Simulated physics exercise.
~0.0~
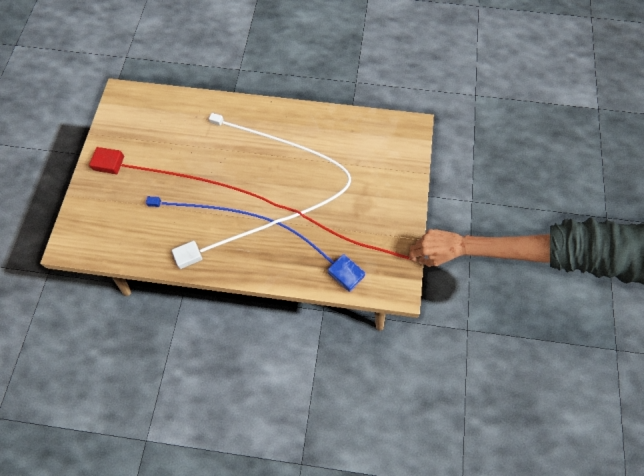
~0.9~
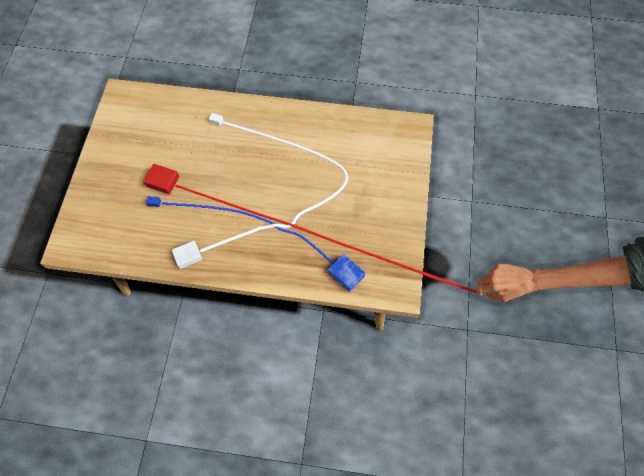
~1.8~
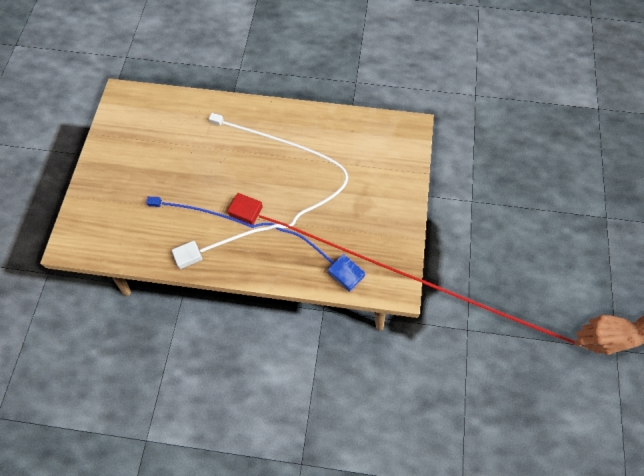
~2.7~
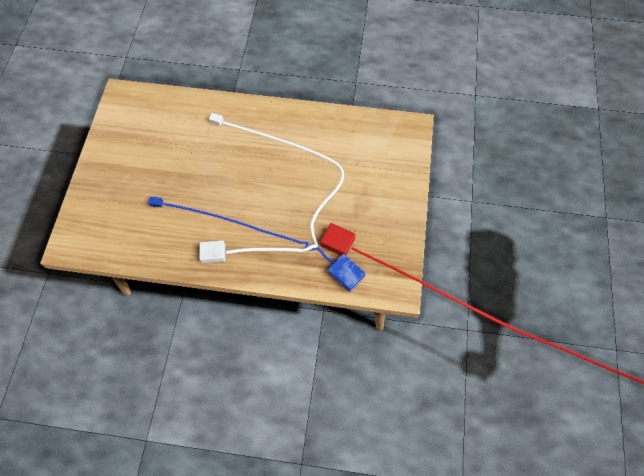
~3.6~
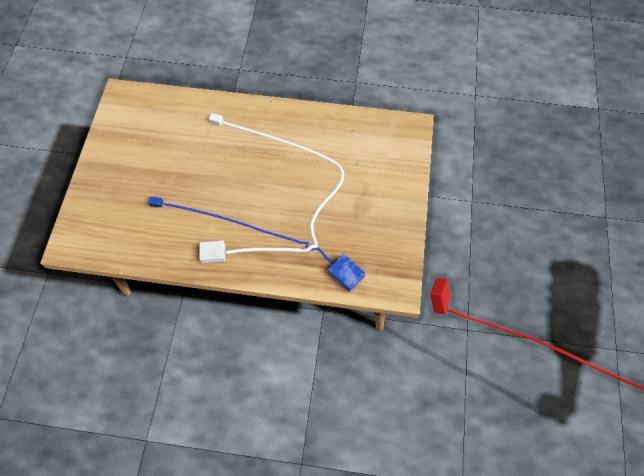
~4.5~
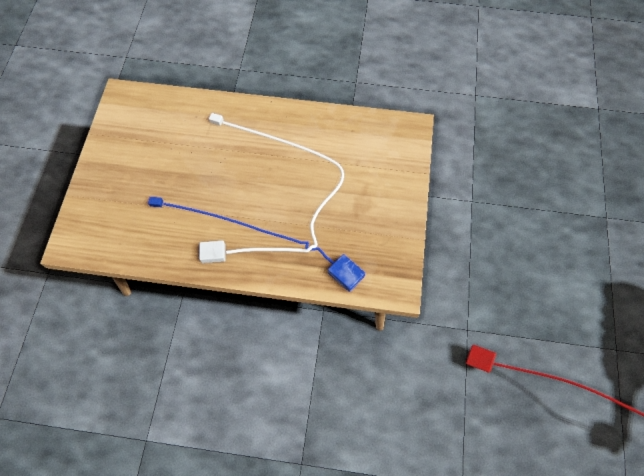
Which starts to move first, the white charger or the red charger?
The red charger starts to move first, sliding right as its lead is pulled. The white charger only shifts later, when the red one has come close to the blue charger.
